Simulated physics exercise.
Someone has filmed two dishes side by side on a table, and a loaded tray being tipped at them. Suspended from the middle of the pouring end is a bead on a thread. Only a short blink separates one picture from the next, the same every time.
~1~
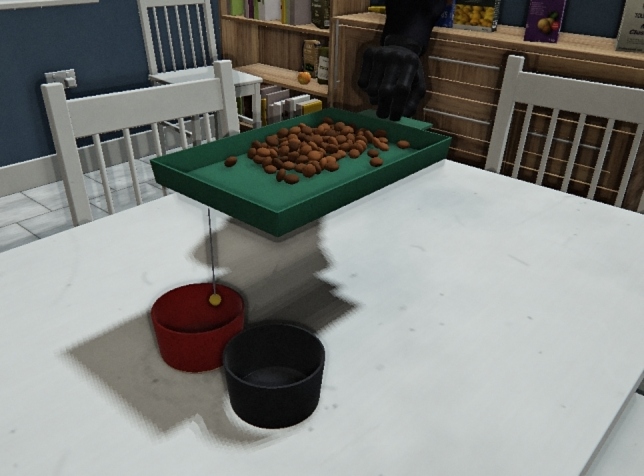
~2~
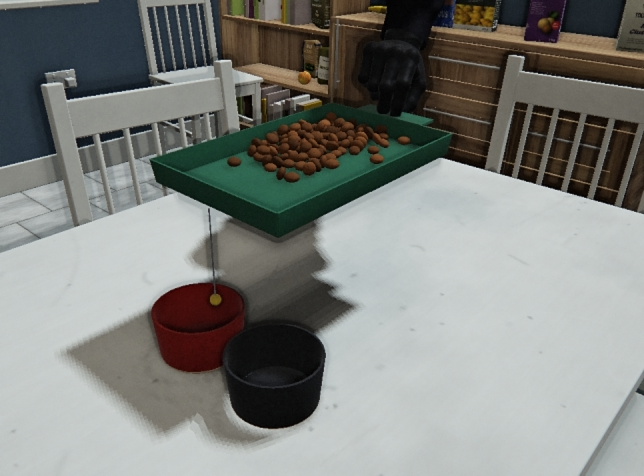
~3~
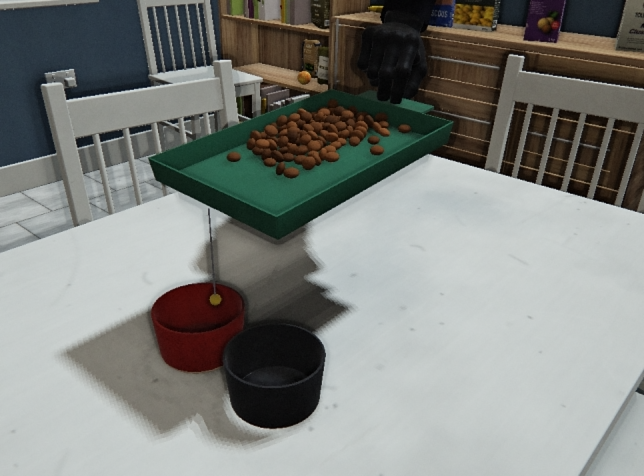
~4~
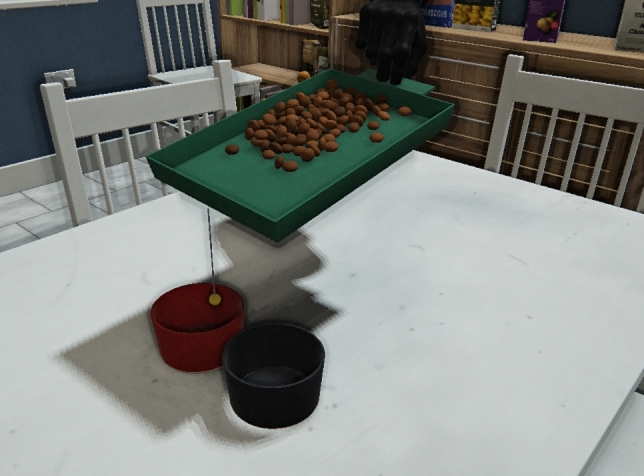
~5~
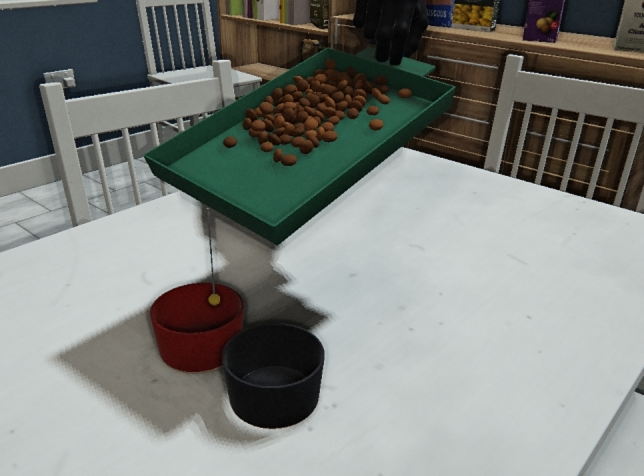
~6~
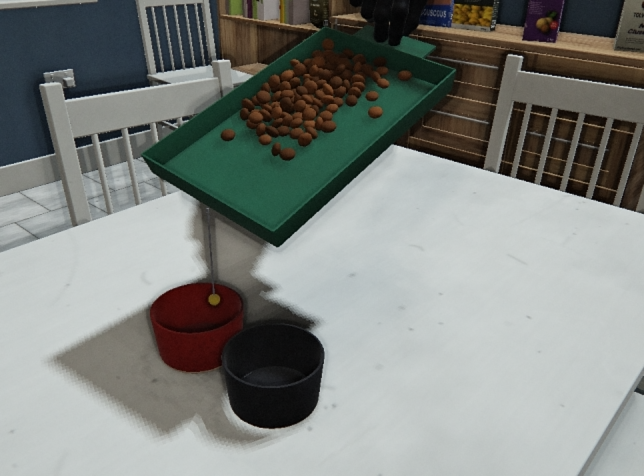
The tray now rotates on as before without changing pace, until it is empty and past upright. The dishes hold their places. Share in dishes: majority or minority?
Mostly wasted.
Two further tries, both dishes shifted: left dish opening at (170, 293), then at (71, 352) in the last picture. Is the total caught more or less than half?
Try 1: A minority of it. Try 2: A minority of it.
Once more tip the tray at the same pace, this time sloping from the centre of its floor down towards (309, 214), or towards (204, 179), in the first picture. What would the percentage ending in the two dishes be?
Respectively 80 and 20 in a hundred.
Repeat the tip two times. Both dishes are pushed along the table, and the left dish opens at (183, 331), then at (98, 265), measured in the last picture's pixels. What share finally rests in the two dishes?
It would be roughly 60 per cent, followed by roughly 0 per cent.
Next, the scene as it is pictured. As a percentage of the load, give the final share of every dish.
Result - left dish: 0 %; right dish: 30 %.
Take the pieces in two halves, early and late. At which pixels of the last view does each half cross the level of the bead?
About (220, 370), and after that about (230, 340).
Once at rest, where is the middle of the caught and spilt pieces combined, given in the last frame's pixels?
Close to (212, 439), more or less.
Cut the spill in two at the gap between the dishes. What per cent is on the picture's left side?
Around 80 per cent, I reckon.
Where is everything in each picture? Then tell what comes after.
The first picture shows corners of the pouring end at (154, 159) and (277, 210), level; middle of the load at (316, 141), bits of dog kibble; left dish at (163, 345); right dish at (238, 397); bead on its thread at (215, 300).
The second picture shows corners of the pouring end at (154, 159) and (277, 211), level; middle of the load at (316, 138).
The third picture shows corners of the pouring end at (153, 158) and (277, 214), tipped barely, lowest at the right corner; middle of the load at (316, 128).
The fourth picture shows corners of the pouring end at (150, 156) and (275, 218), tipped a little, lowest at the right corner; middle of the load at (314, 115).
The fifth picture shows corners of the pouring end at (148, 154) and (274, 223), tipped clearly, lowest at the right corner; middle of the load at (312, 101).
The sixth picture shows corners of the pouring end at (145, 153) and (273, 227), tipped clearly, lowest at the right corner; middle of the load at (310, 88); left dish at (162, 344); right dish at (237, 397).
Soon, tray tipped steeply; nearly all on the tray; a small part in the air.
A while on, tray tipped past a quarter turn; about a quarter on the tray; a small part in the right dish; about half outside both; a small part in the air.
Towards the end, tray tipped past a quarter turn; a stray few on the tray; about a third in the right dish; about two thirds outside both; a stray few in the air.
Finally, tray tipped past a quarter turn; about a third in the right dish; none in the left dish; about two thirds outside both.
